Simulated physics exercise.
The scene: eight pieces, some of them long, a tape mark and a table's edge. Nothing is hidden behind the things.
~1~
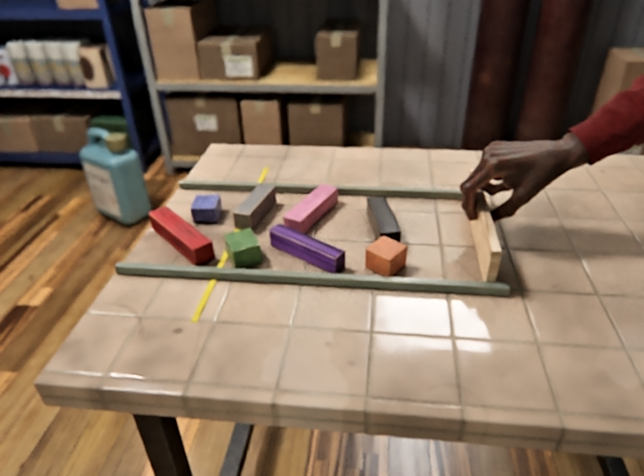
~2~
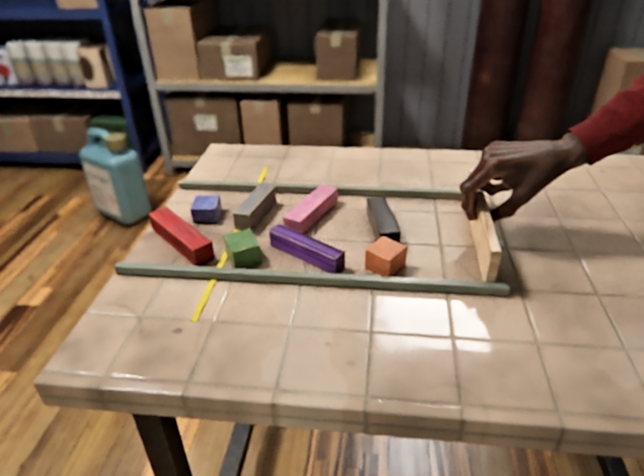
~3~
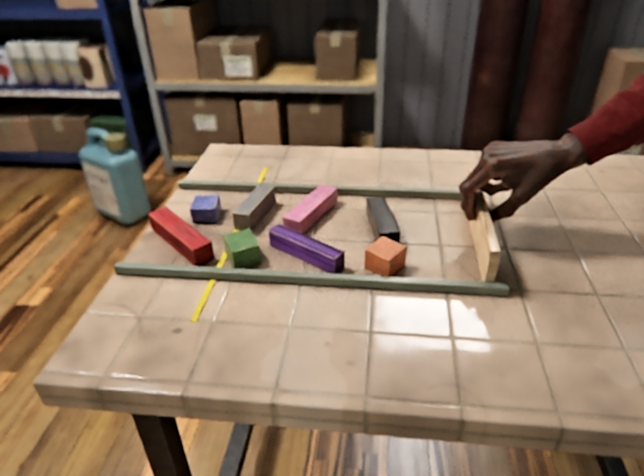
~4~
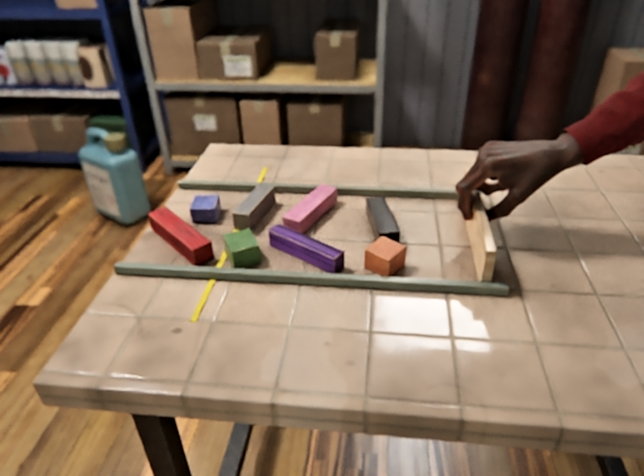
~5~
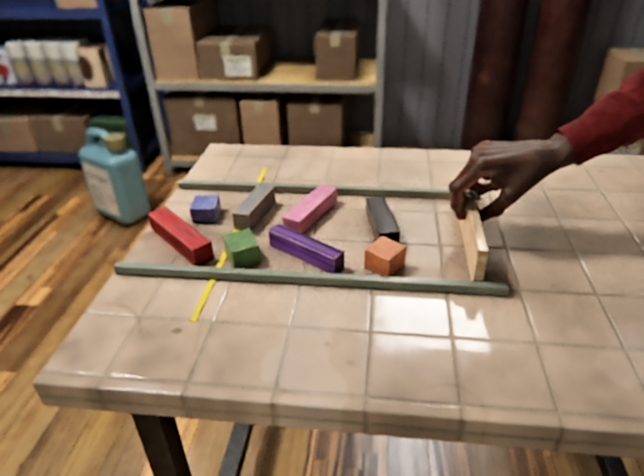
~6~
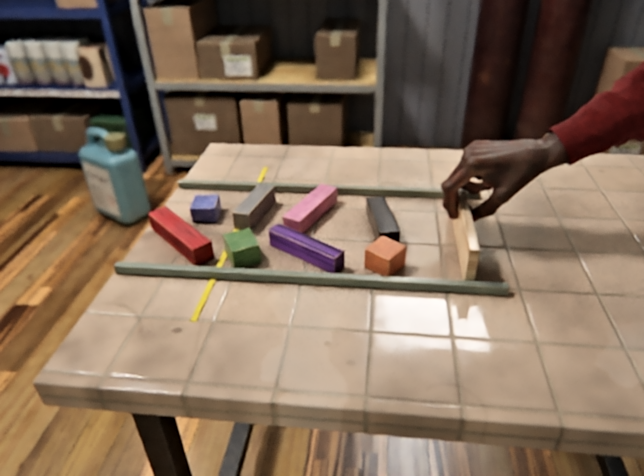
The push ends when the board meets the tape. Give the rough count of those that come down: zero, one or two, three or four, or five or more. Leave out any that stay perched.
Outcome: The number that fall off is zero.
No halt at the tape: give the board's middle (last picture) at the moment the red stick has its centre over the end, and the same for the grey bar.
For the red stick at (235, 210), for the grey bar at (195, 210).
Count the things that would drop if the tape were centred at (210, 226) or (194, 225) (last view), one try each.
Try by try, 2 and 4.
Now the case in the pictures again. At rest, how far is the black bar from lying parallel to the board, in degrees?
Near 0 degrees.
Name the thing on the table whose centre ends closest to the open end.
Foremost is the red stick.
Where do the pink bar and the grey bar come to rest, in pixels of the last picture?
First (218, 203), then (201, 199).
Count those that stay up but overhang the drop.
It comes to 1.
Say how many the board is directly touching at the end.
It touches 2.
Early on, none off yet; red stick at rest near (180, 234); blue block at rest near (206, 208); grey bar at rest near (255, 207).
A while later, none off yet; red stick travelled a little near (160, 234); blue block at rest near (205, 210); grey bar travelled a little near (228, 200).
Finally, the number that fall off is zero.
